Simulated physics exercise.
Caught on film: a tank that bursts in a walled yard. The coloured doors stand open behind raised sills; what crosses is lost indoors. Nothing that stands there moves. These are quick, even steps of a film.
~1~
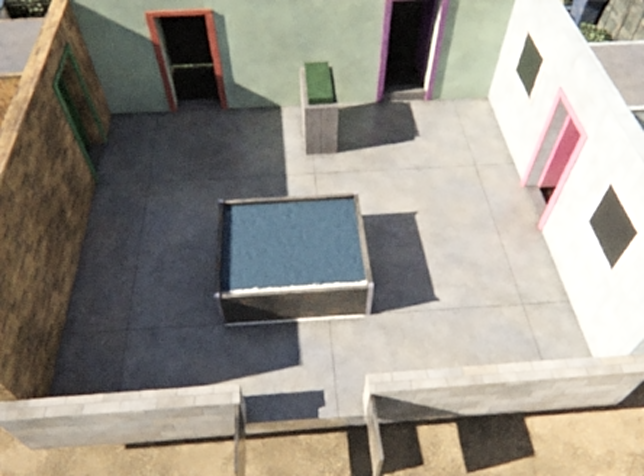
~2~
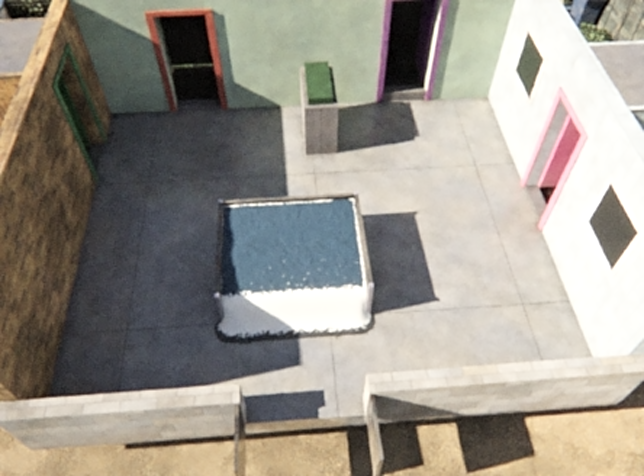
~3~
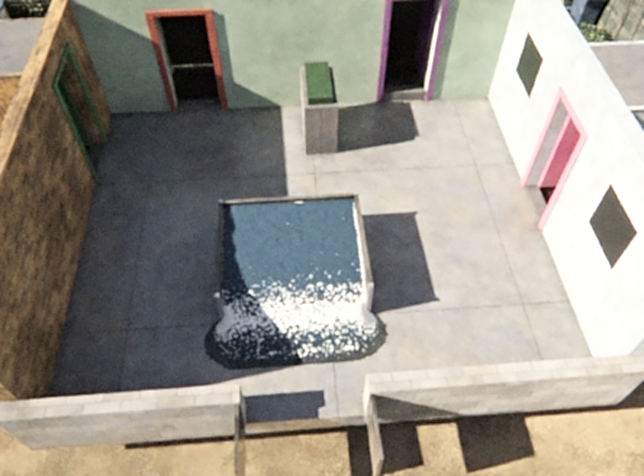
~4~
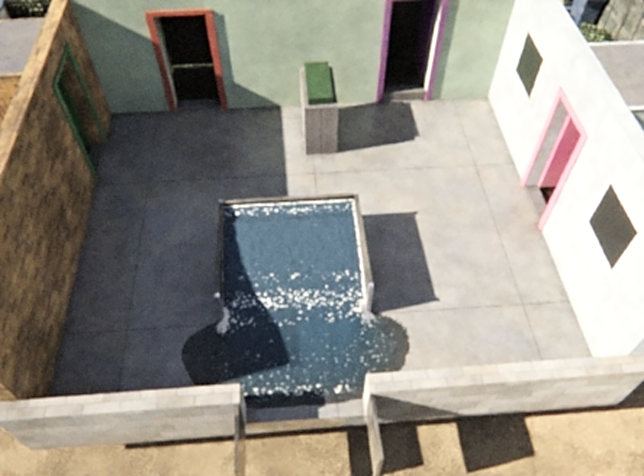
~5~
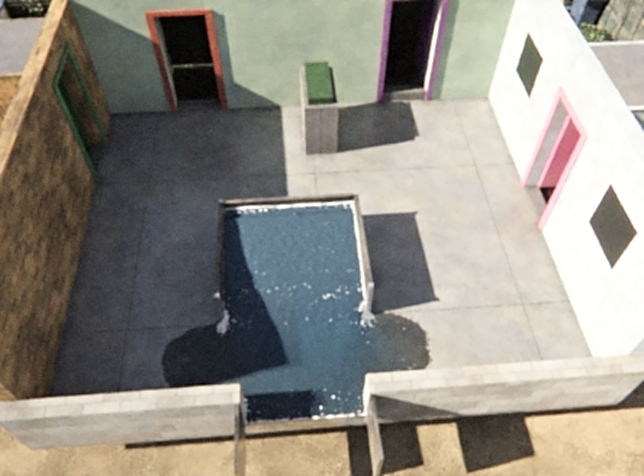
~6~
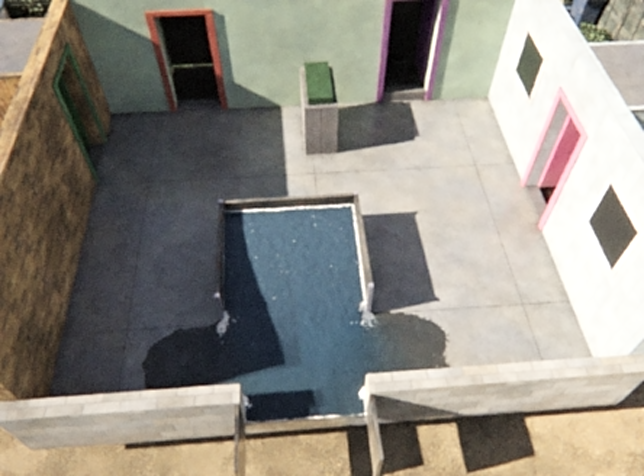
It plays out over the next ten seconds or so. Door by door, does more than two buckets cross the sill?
In the end: The purple door admits no more than that; the red door admits no more than that; the pink door admits no more than that; the green door admits no more than that.
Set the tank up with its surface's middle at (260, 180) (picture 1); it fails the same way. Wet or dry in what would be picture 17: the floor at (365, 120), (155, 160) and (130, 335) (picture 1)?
In that order: Free of water, clear, covered.
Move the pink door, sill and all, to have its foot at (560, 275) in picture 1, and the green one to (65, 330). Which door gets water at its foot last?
The purple one.
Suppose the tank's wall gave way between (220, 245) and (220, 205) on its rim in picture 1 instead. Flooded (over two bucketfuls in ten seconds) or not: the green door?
Green passes that mark.
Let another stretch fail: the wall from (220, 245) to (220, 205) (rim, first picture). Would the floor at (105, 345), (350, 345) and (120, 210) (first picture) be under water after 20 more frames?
One after the other: Wet, clear, awash.
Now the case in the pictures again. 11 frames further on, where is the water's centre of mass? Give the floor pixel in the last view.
I would point to (293, 332).
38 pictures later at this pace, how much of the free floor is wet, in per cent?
Near 65 in a hundred.
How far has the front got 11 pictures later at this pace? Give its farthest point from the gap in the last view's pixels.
I would point to (594, 381).
A moment on, water covers 15 % of the floor; the purple door not reached, the red door not reached, the pink door not reached, the green door not reached.
Next, water covers 20 % of the floor; the purple door not reached, the red door not reached, the pink door not reached, the green door not reached.
Then, water covers 35 % of the floor; the purple door not reached, the red door not reached, the pink door wet at the sill, nothing in, the green door not reached.
Later, water covers 65 % of the floor; the purple door not reached, the red door not reached, the pink door wet at the sill, nothing in, the green door wet at the sill, nothing in.
In the end, water covers 70 % of the floor; the purple door wet at the sill, nothing in, the red door wet at the sill, nothing in, the pink door wet at the sill, nothing in, the green door wet at the sill, nothing in.
